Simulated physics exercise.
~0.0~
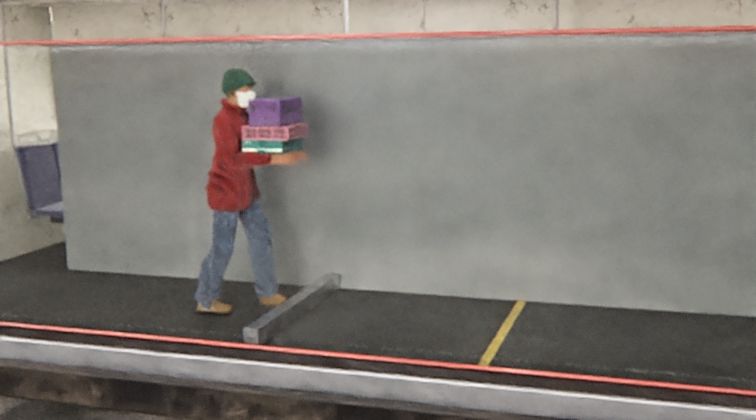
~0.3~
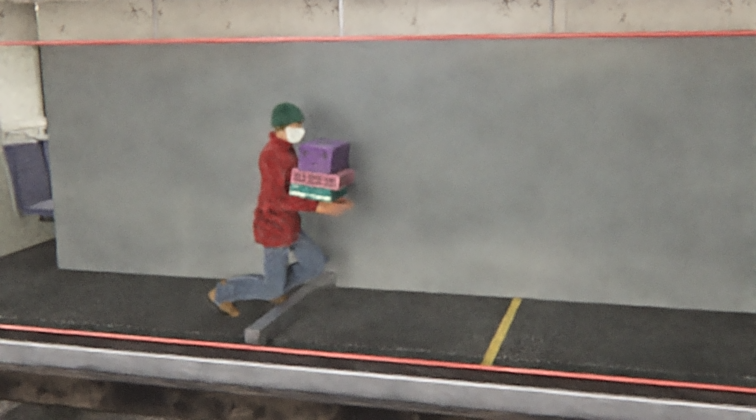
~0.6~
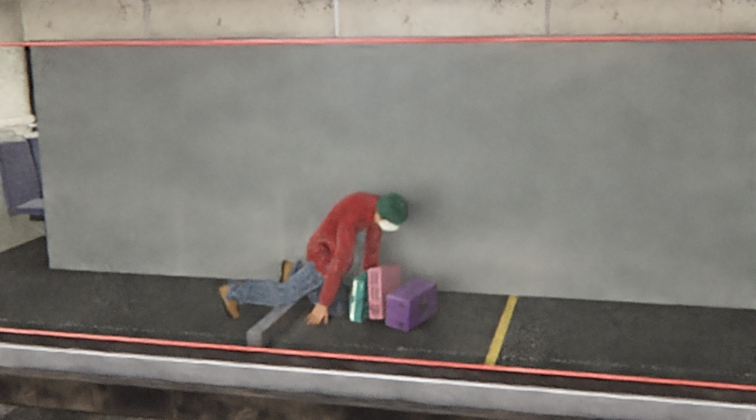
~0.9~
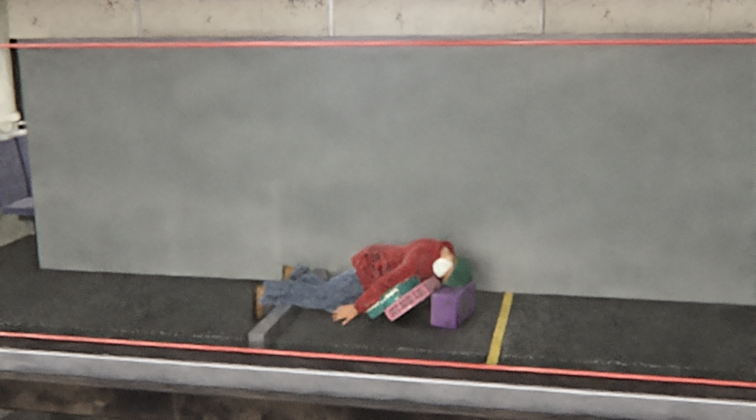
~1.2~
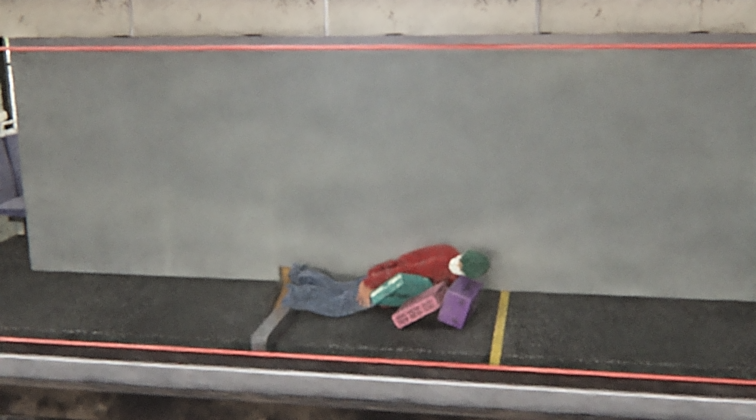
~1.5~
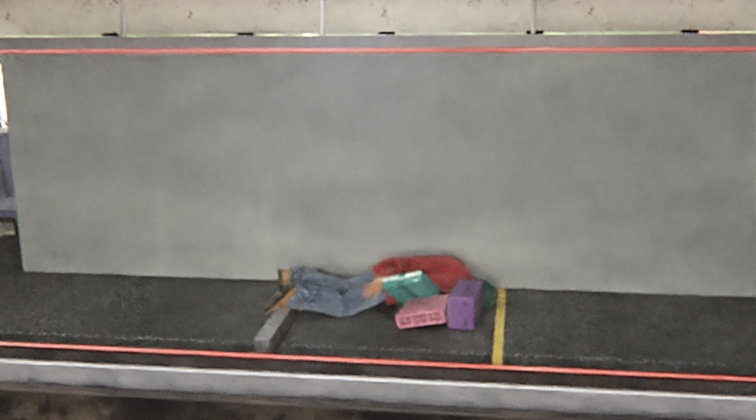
A masked figure carrying stacked boxes pitches over a rail, collapsing among them before a yellow line.
